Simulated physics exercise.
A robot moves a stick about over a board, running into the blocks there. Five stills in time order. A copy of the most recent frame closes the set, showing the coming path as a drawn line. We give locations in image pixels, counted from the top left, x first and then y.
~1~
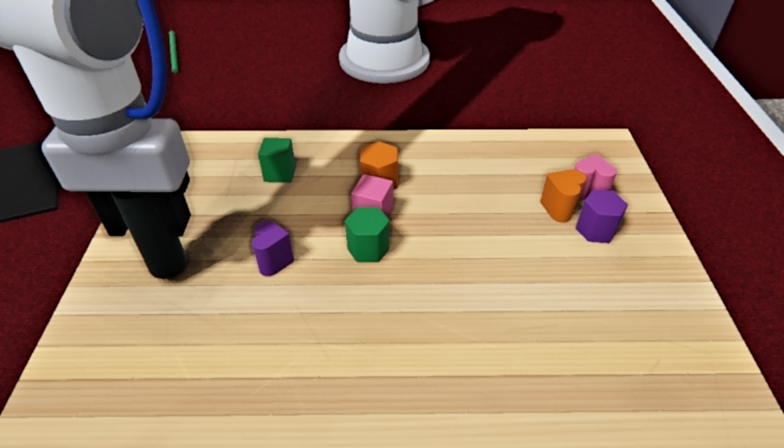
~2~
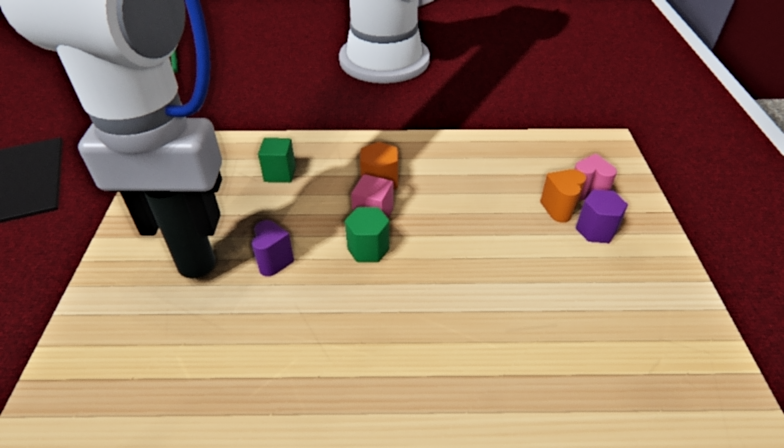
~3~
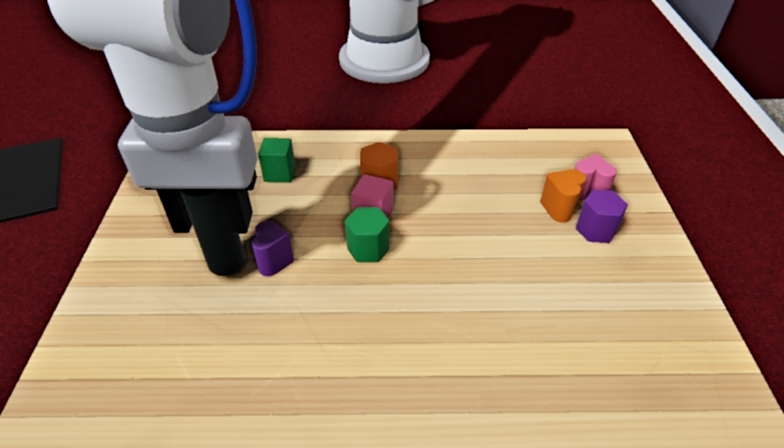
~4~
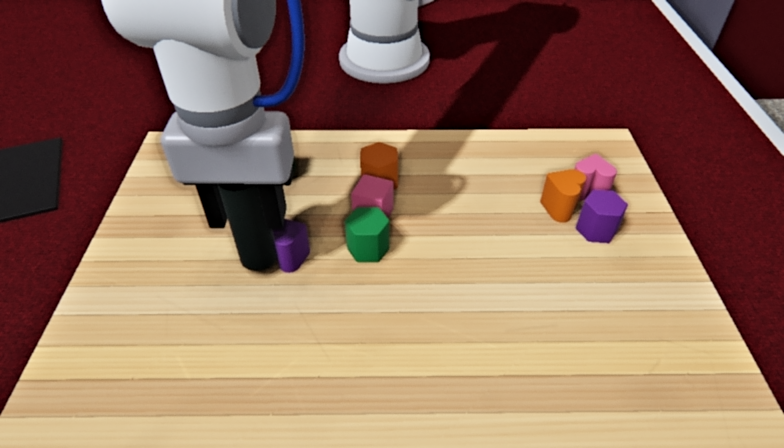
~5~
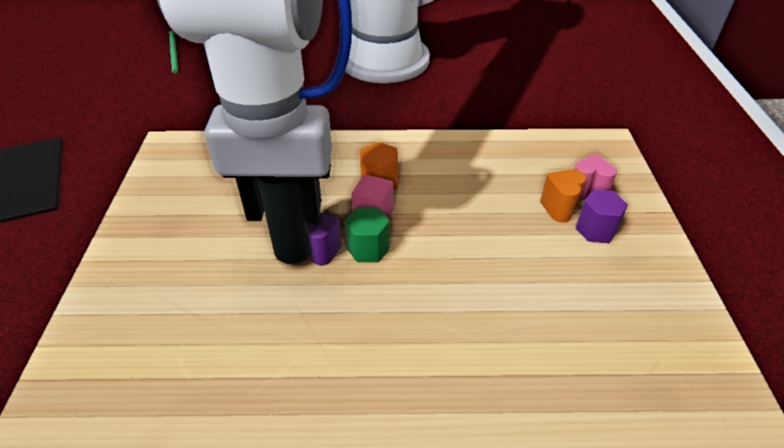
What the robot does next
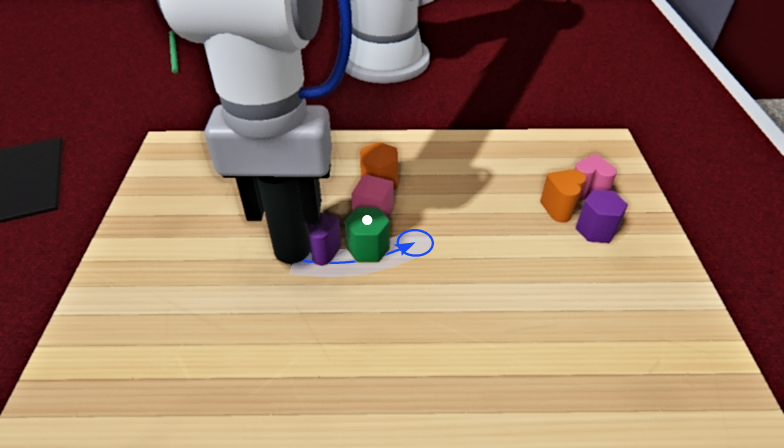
A pale wooden board on a dark red floor is seen from above at an angle by a still camera, with a white robot arm at the left. A green block and a purple heart-shaped one sit left, orange, pink and green blocks line the middle, and orange, pink and purple ones cluster right. The arm moves its black stick rightward, meeting the left purple block and pushing it toward the middle green one.
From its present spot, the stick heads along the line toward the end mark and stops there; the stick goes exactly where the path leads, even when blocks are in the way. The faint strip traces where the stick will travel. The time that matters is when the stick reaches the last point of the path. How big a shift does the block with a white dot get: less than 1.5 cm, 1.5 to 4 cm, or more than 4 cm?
Overall it shifts more than 4 cm.
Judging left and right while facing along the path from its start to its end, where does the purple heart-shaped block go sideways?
Shifts left.
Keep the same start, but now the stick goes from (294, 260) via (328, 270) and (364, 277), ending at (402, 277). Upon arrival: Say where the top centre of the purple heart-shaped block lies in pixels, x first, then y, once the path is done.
The middle of its upper face will lie at (339, 220).
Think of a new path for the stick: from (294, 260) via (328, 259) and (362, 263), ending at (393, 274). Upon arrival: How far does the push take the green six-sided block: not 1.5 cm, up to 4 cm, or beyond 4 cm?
It will move between 1.5 and 4 cm.
The drawn path runs from (294, 260) via (336, 263) and (378, 257), ending at (415, 243); the dot is on the green six-sided block.
On the path given first. One third of the way, stick (335, 254); purple heart-shaped block (348, 214), turned 45° anticlockwise; green six-sided block (385, 215), turned 35° clockwise.
Two thirds of the way, stick (378, 247); purple heart-shaped block (354, 209), turned 75° anticlockwise; green six-sided block (402, 207), turned 30° clockwise.
At the end, stick (416, 233); purple heart-shaped block (354, 209), turned 75° anticlockwise; green six-sided block (428, 190); pink square piece not moved.
